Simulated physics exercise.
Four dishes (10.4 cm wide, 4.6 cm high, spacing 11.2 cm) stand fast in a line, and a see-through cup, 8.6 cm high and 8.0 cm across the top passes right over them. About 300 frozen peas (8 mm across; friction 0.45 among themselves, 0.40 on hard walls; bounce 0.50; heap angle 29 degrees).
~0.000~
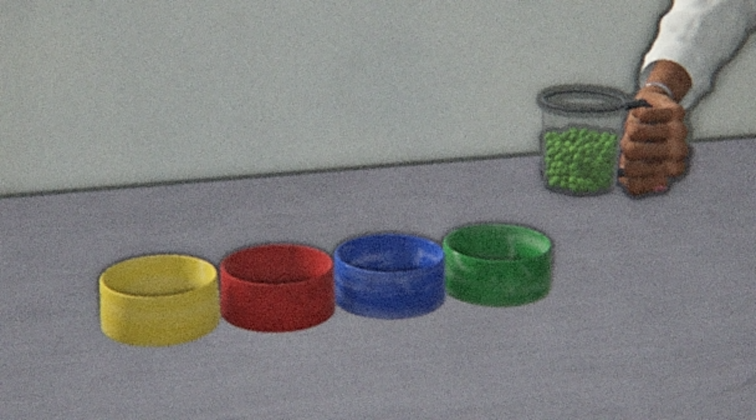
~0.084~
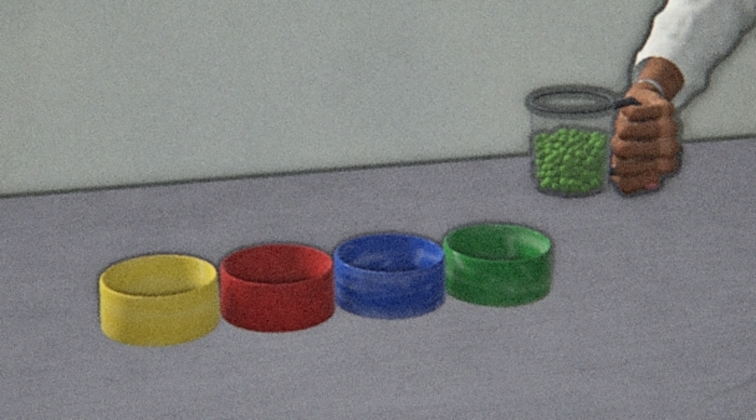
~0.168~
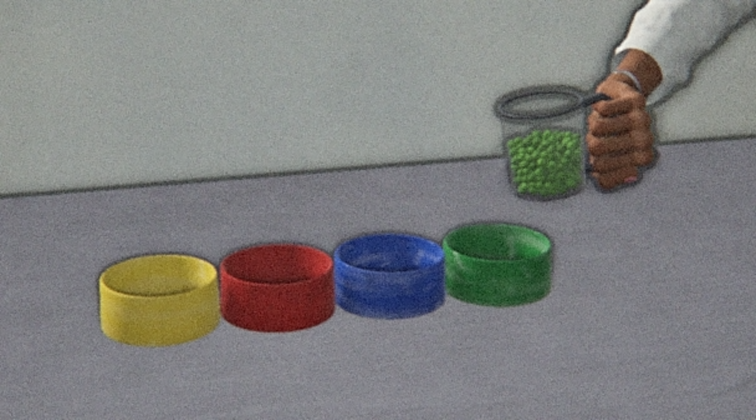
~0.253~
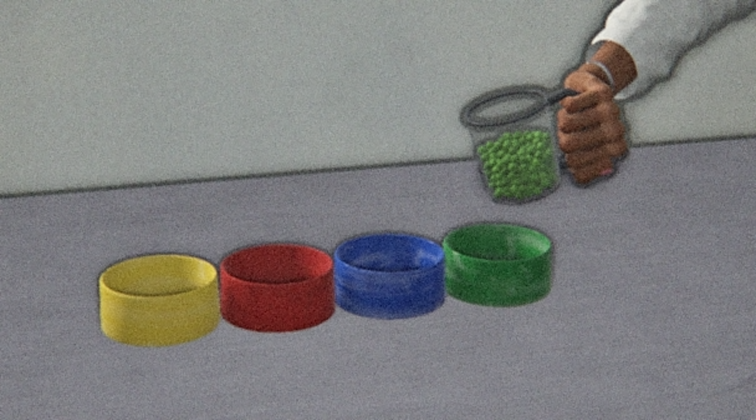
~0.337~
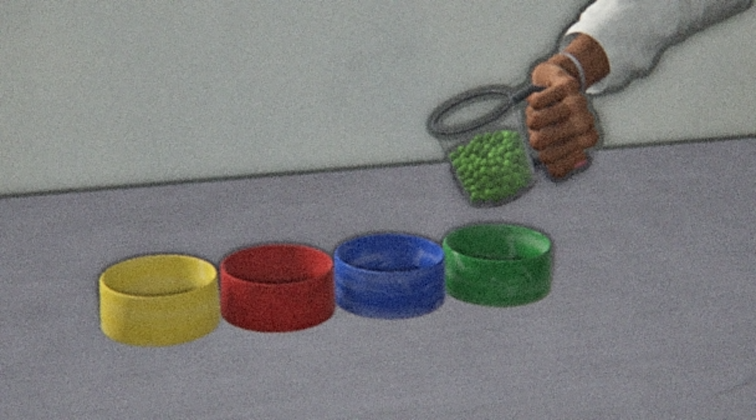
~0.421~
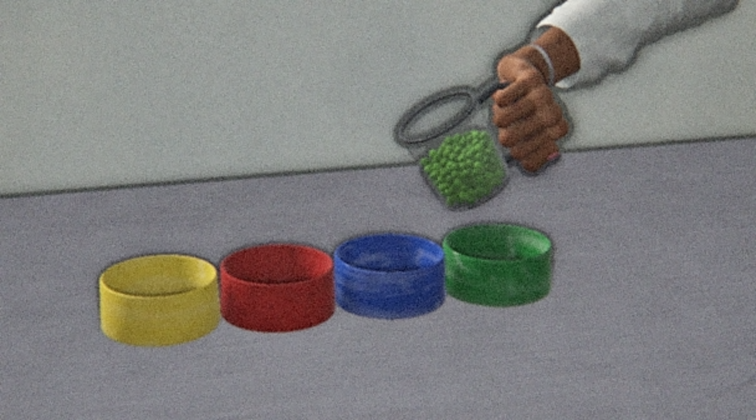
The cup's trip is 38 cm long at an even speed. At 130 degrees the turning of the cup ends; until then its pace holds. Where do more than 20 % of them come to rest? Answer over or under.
Red: Under, blue: Under, green: Under, yellow: Over, counter: Under.
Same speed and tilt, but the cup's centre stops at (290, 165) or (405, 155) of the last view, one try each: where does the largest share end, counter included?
The winner: Red, then blue.
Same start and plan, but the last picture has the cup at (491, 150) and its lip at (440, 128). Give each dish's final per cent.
Red 0; blue 0; green 0; yellow 100.
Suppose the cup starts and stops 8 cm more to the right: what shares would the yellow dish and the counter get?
Then: Yellow 30; counter 10.
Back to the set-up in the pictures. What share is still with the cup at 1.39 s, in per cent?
Some 60 per cent of the load.
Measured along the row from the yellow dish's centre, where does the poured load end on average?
About 2 cm to its left.
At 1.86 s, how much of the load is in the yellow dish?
About 95 per cent by then.
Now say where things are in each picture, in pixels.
The first frame shows cup at (581, 143), tilt 0 degrees, lip at (546, 103), moved 0.0 cm; middle of the pieces at (579, 164); green dish at (497, 243); blue dish at (390, 254); red dish at (277, 265); yellow dish at (159, 277).
The second frame shows cup at (571, 144), tilt 2 degrees, lip at (534, 106), moved 1.1 cm; middle of the pieces at (570, 165).
The third frame shows cup at (545, 146), tilt 9 degrees, lip at (503, 113), moved 3.9 cm; middle of the pieces at (546, 167).
The fourth frame shows cup at (516, 148), tilt 16 degrees, lip at (468, 121), moved 6.9 cm; middle of the pieces at (520, 168).
The fifth frame shows cup at (487, 151), tilt 23 degrees, lip at (435, 130), moved 10.0 cm; middle of the pieces at (493, 170).
The sixth frame shows cup at (458, 153), tilt 29 degrees, lip at (402, 139), moved 13.0 cm; middle of the pieces at (466, 171); green dish at (497, 243); blue dish at (390, 254); red dish at (277, 265); yellow dish at (159, 277). The cup turns about 80 degrees a second and travels 36 cm a second.
After 1.00 s, tilt 77 degrees; cup holds 100 %.
After 1.39 s, tilt 108 degrees; cup holds 60 %, yellow 30 %.
After 1.86 s, tilt 130 degrees; cup holds 0 %, yellow 95 %.
At rest (2.4 s), red 0 %, blue 0 %, green 0 %, yellow 95 %, counter 5 %.
